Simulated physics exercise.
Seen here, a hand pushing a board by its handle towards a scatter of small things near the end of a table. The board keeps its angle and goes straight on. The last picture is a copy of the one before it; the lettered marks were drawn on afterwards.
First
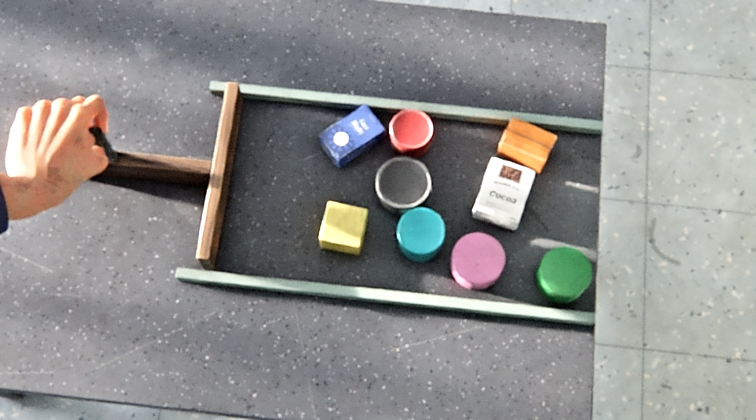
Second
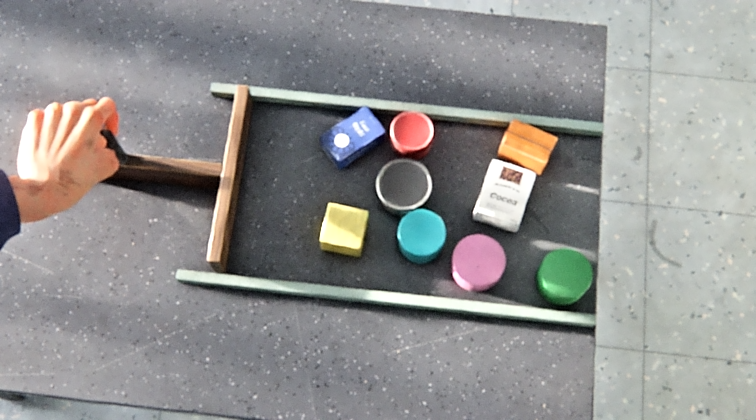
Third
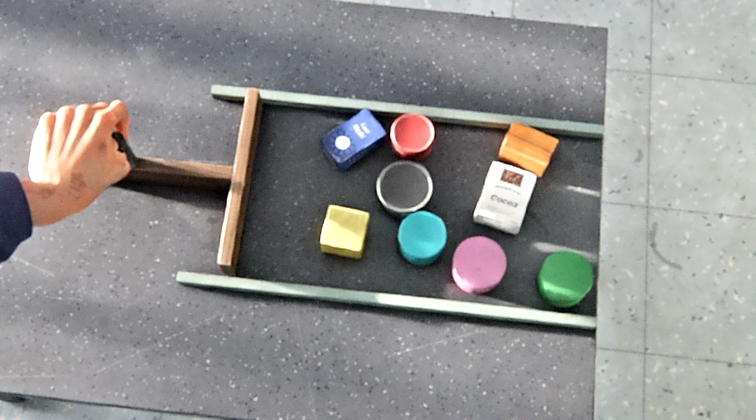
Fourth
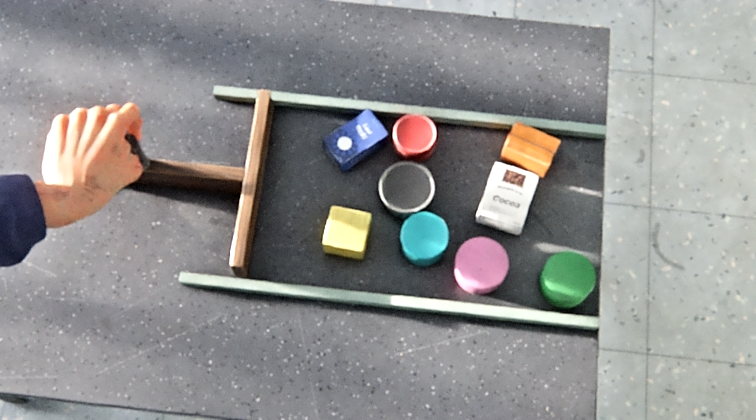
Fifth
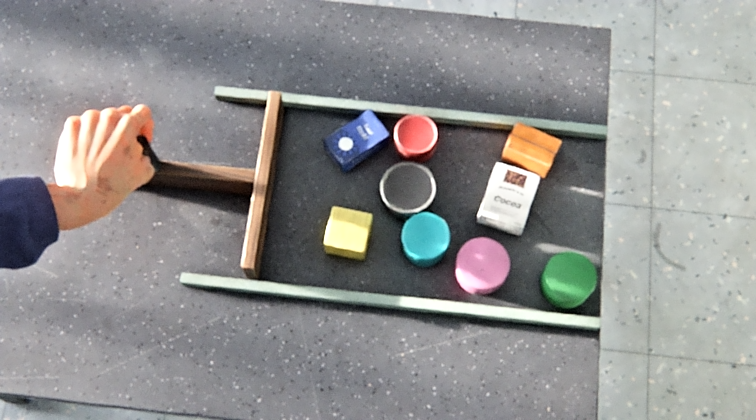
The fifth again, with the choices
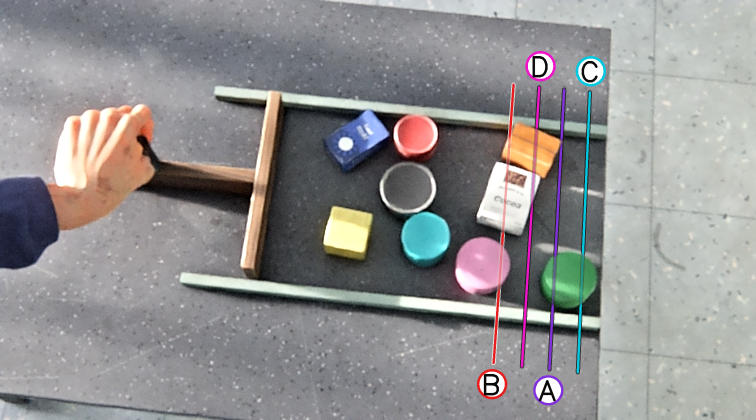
A hand at the left pushes a wooden board by its handle slowly rightward between two pale green rails on a dark speckled tabletop, seen from above beside a grey tiled floor. Ahead sit a blue box, red tub and yellow block, dark and teal round containers in the middle, and orange, white, pink and green items at right. The board closes some of the gap without touching them, while the objects and view stay almost still.
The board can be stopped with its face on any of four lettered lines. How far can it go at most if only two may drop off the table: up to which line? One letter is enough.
No farther than B.
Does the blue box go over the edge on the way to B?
No.
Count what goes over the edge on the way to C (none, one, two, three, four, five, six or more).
In all, six or more.
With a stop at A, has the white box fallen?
By then, yes.
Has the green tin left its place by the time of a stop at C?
By then, yes.
On the marked copy, A at (557, 223); B at (504, 217); C at (584, 225); D at (531, 220).
Taking B. A third of the way, board (349, 186); red tub (440, 141); blue box (392, 144).
Two thirds of the way, board (438, 195); green tin (584, 285); orange box (549, 153).
When it is over, board (504, 202); green tin over the edge; orange box over the edge; two fallen.
As for the rest, A drops six; C drops eight; D drops three.
